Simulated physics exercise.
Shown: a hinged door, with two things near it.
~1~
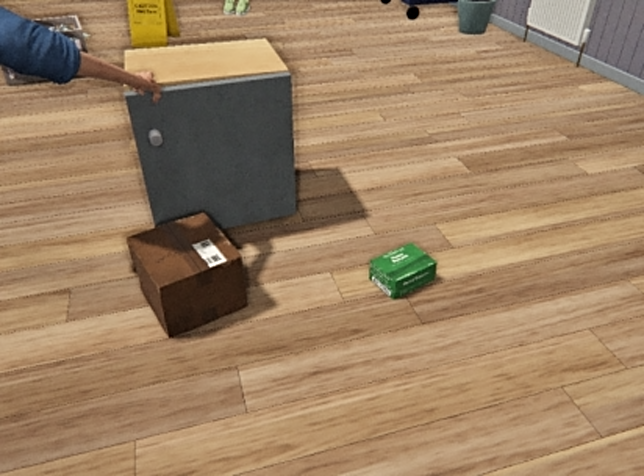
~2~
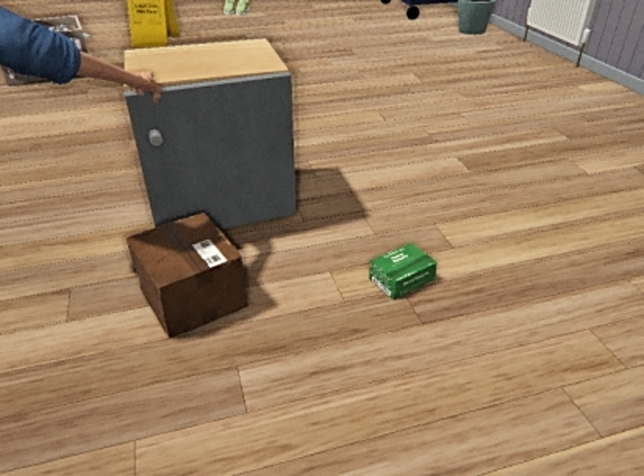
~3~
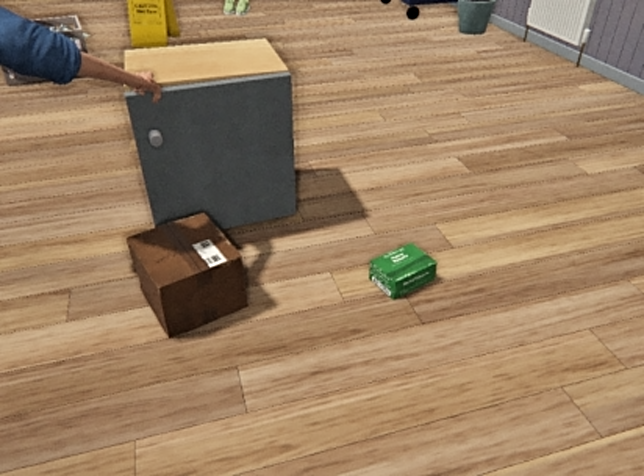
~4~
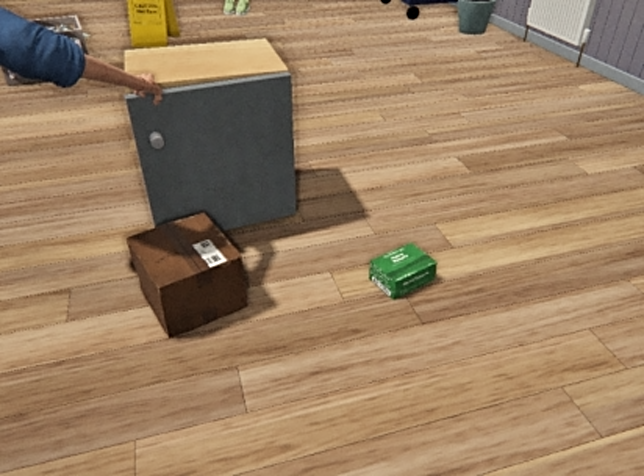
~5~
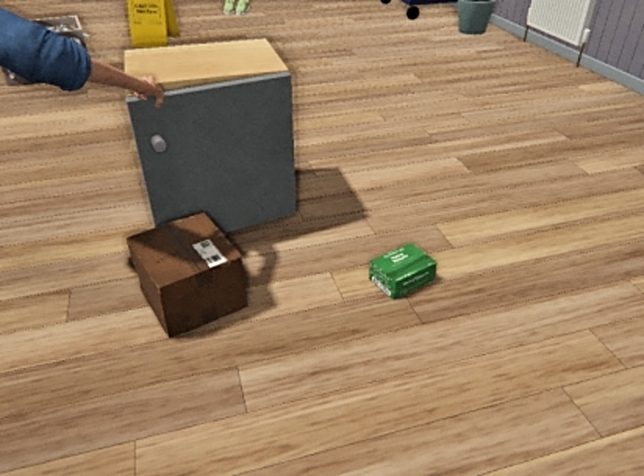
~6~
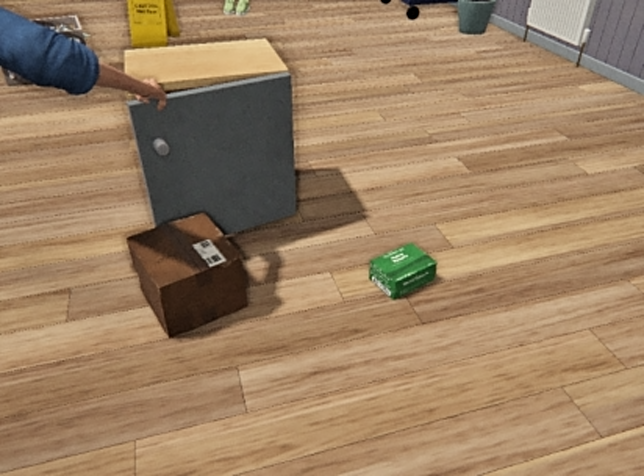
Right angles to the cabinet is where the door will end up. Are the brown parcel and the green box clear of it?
My prediction: The brown parcel will be shifted, the green box will keep its place.
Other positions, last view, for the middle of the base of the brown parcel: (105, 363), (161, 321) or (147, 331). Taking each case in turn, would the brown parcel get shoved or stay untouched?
So, one after another, it goes undisturbed, it gets pushed and it goes undisturbed.
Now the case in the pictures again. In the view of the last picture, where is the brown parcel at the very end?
Around (240, 328).
Then, 0.68 s later than the last frame, door 41° open; brown parcel shifted a little near (213, 299); green box at rest near (403, 270).
When it is over, the brown parcel gets knocked, near (240, 328); the green box escapes contact, near (403, 270).
